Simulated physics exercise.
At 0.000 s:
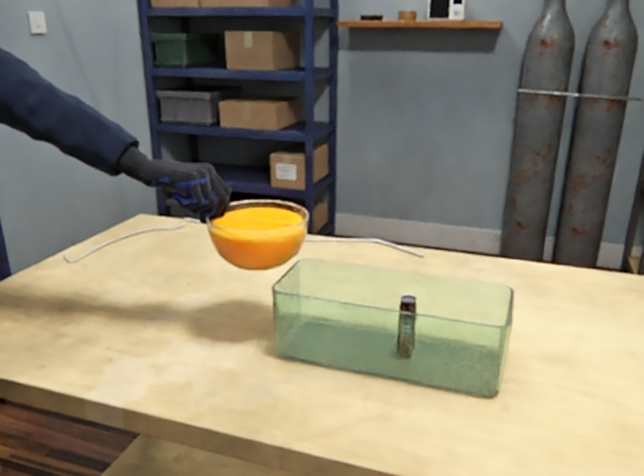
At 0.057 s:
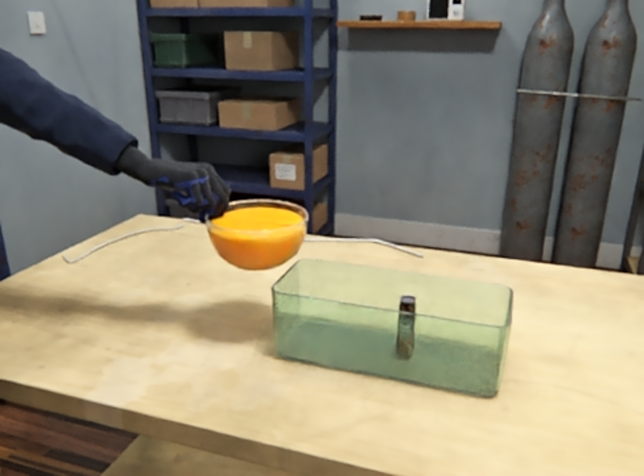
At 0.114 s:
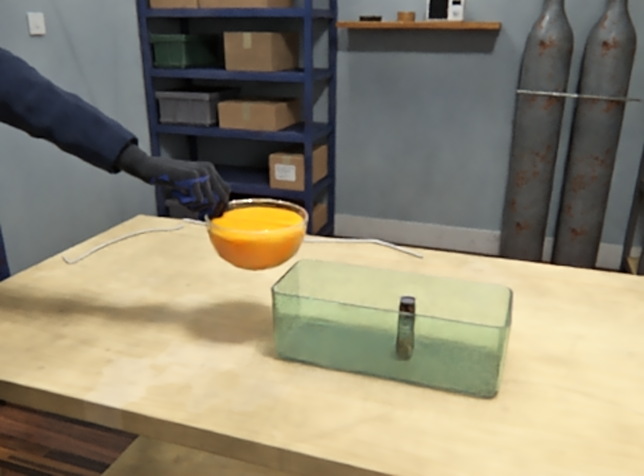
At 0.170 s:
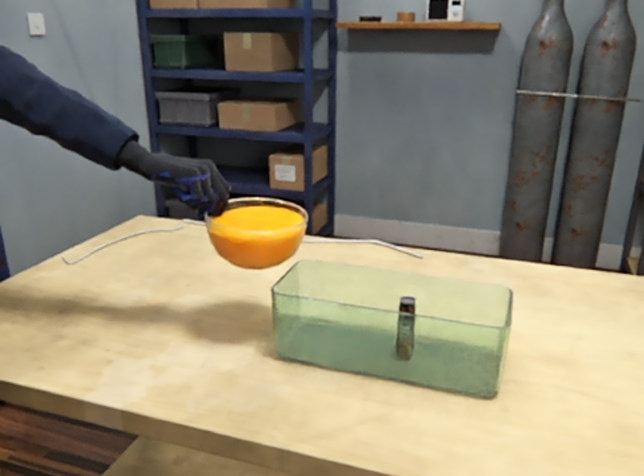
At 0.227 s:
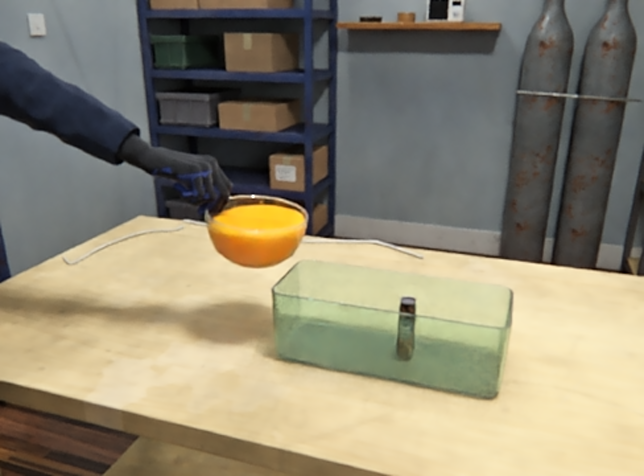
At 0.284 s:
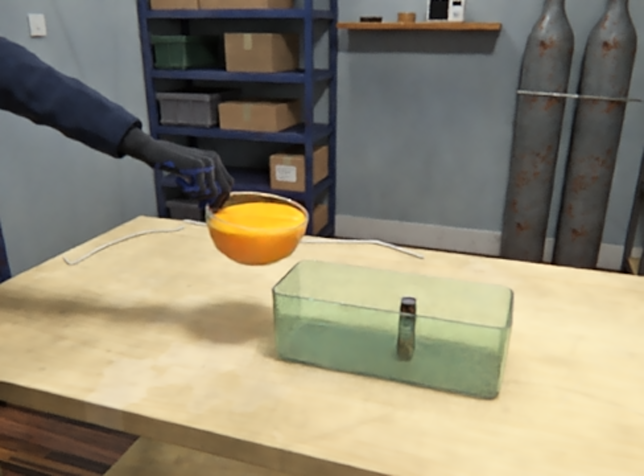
A gloved hand holds a clear bowl of orange juice above a wooden table, just left of a long, green-tinted glass basin with a small dark tin. The bowl stays almost still at first, then tilts slightly toward the basin as the hand rises a little, the juice remaining inside.
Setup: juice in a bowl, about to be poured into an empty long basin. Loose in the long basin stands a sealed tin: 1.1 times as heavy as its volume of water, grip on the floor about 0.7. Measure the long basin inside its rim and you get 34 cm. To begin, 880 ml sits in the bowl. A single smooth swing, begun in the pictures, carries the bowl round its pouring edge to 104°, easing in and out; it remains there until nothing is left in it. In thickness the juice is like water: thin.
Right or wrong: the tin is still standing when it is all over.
Right, it is still standing.
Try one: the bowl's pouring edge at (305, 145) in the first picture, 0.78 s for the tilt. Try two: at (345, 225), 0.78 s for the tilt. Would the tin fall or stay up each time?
First it tips over; then it tips over.
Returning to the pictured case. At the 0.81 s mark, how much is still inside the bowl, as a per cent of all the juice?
Still held: Roughly 54 % of the total.
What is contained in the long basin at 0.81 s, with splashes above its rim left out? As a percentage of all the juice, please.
18 %, give or take.
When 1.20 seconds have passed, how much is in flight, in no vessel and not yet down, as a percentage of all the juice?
Something like 10 per cent is in the air then.
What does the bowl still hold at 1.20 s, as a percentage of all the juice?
Around 6 in a hundred is still there.
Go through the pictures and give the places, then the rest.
The first picture shows tilt 0°; pouring edge (305, 222); surface from (217, 215) to (304, 227); the long basin's rim runs from (286, 274) to (512, 307); the tin's top is at (408, 301).
The second picture shows tilt 0°; pouring edge (304, 222); surface from (217, 216) to (304, 227).
The third picture shows tilt 1°; pouring edge (304, 223); surface from (216, 216) to (303, 226).
The fourth picture shows tilt 3°; pouring edge (304, 223); surface from (216, 215) to (304, 225).
The fifth picture shows tilt 5°; pouring edge (304, 223); surface from (217, 213) to (304, 224).
The sixth picture shows tilt 8°; pouring edge (304, 224); surface from (217, 212) to (304, 221).
Then, 0.81 s in, the tilt is 56° and 54 per cent is still to pour; the tin stands where it began.
Then, 1.20 s in, the tilt is 92° and 6 per cent is still to pour; the tin stands where it began.
Then, 1.61 s in, the tilt is 104° and 0 per cent is still to pour; the tin stands where it began.
Then, 2.05 s in, the tilt is 104° and 0 per cent is still to pour; the tin stands where it began.
Finally, the tin stands where it began.
